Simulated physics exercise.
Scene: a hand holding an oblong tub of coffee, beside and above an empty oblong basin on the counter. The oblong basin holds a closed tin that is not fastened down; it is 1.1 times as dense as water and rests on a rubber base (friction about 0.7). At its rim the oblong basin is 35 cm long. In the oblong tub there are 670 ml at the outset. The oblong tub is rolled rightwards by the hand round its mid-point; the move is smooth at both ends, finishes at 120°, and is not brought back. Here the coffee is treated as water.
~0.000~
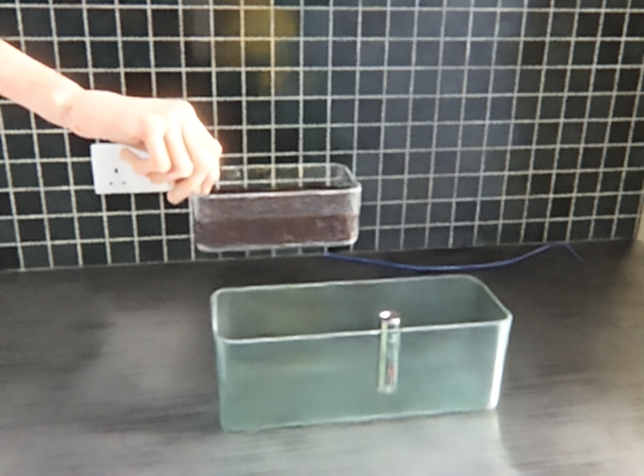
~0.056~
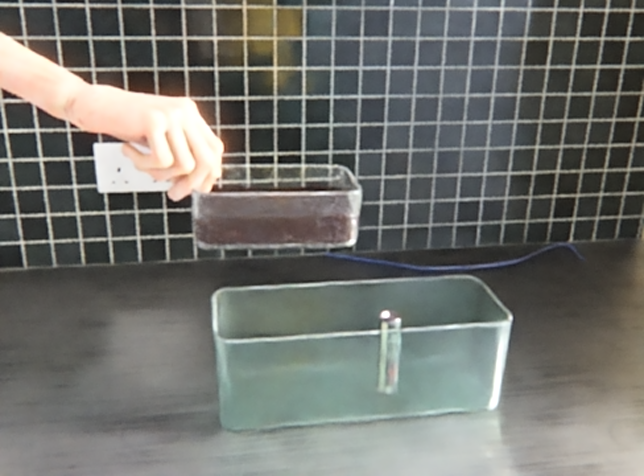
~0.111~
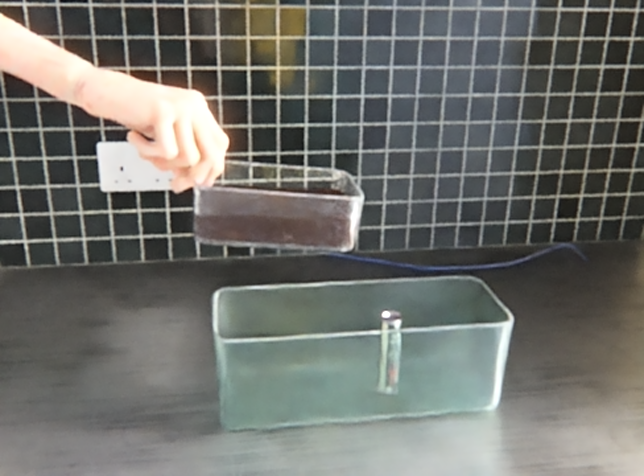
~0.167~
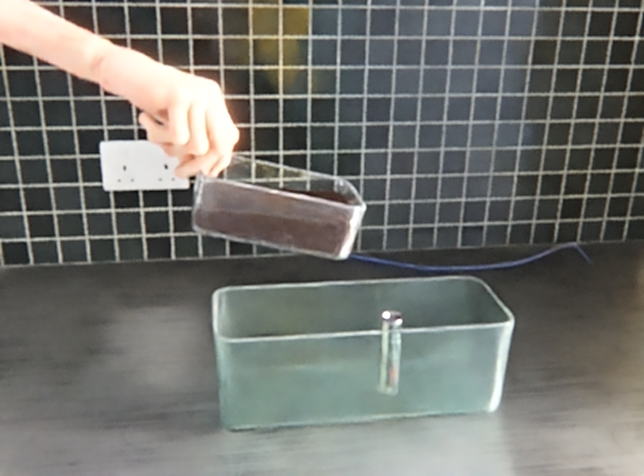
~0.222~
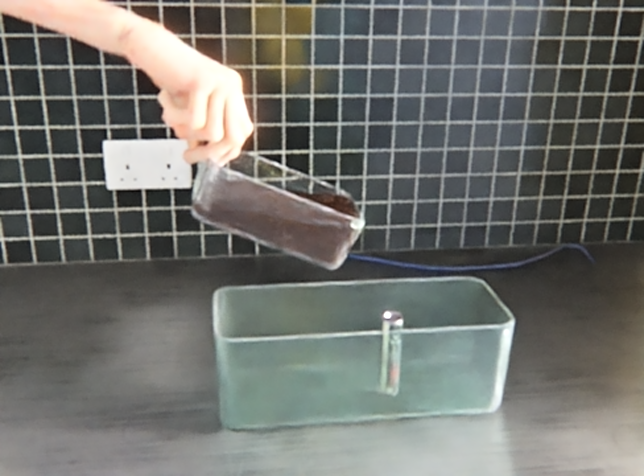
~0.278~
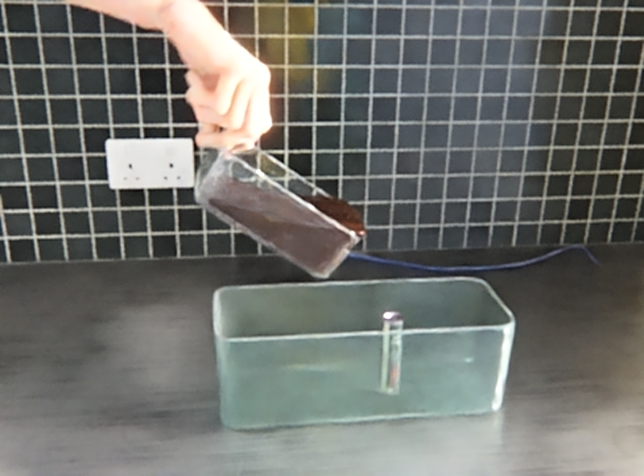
A hand reaches in from the upper left over a dark grey counter, seen from the front and slightly above, against a wall of black tiles with pale grout and a white socket. It holds a clear oblong tub of dark brown liquid above a larger greenish glass basin with a small upright cylinder. The hand smoothly rolls the tub rightwards, and the liquid gathers towards its lowered right end.
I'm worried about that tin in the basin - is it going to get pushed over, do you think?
Tipped.
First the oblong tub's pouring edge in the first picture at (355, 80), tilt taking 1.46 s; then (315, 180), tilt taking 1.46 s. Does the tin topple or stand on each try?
First it stays on its base; then it stays on its base.
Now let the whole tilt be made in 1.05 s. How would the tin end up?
The tin stays balanced.
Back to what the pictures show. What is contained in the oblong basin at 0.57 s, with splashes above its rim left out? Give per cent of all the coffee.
72 %, roughly.
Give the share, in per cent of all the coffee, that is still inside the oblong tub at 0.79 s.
Remaining share: Approx. 0 %.
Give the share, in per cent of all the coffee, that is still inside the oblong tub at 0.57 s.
I'd put it near 5 percent.
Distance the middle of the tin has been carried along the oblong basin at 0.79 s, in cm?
Some 2 cm.
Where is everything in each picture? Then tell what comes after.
In the first picture, it leans 0°; its right rim is at (352, 178); the coffee meets the walls at (196, 202) and (348, 196); the oblong basin's rim runs from (213, 316) to (494, 298); the tin's top is at (390, 319).
In the second picture, it leans 2°; its right rim is at (353, 180); the coffee meets the walls at (196, 200) and (349, 197).
In the third picture, it leans 6°; its right rim is at (355, 186); the coffee meets the walls at (197, 197) and (349, 200).
In the fourth picture, it leans 14°; its right rim is at (357, 196); the coffee meets the walls at (197, 193) and (351, 203).
In the fifth picture, it leans 24°; its right rim is at (357, 210); the coffee meets the walls at (196, 188) and (354, 206).
In the sixth picture, it leans 35°; its right rim is at (353, 225); the coffee meets the walls at (199, 182) and (339, 209); 4 per cent is over the edge.
By 0.57 s the tilt is 103° and 5 per cent is still to pour; the tin stands where it began.
By 0.79 s the tilt is 120° and 0 per cent is still to pour; the tin leans 13°.
By 1.01 s the tilt is 120° and 0 per cent is still to pour; the tin lies on its side.
By 1.26 s the tilt is 120° and 0 per cent is still to pour; the tin lies on its side.
At rest the tin lies on its side.
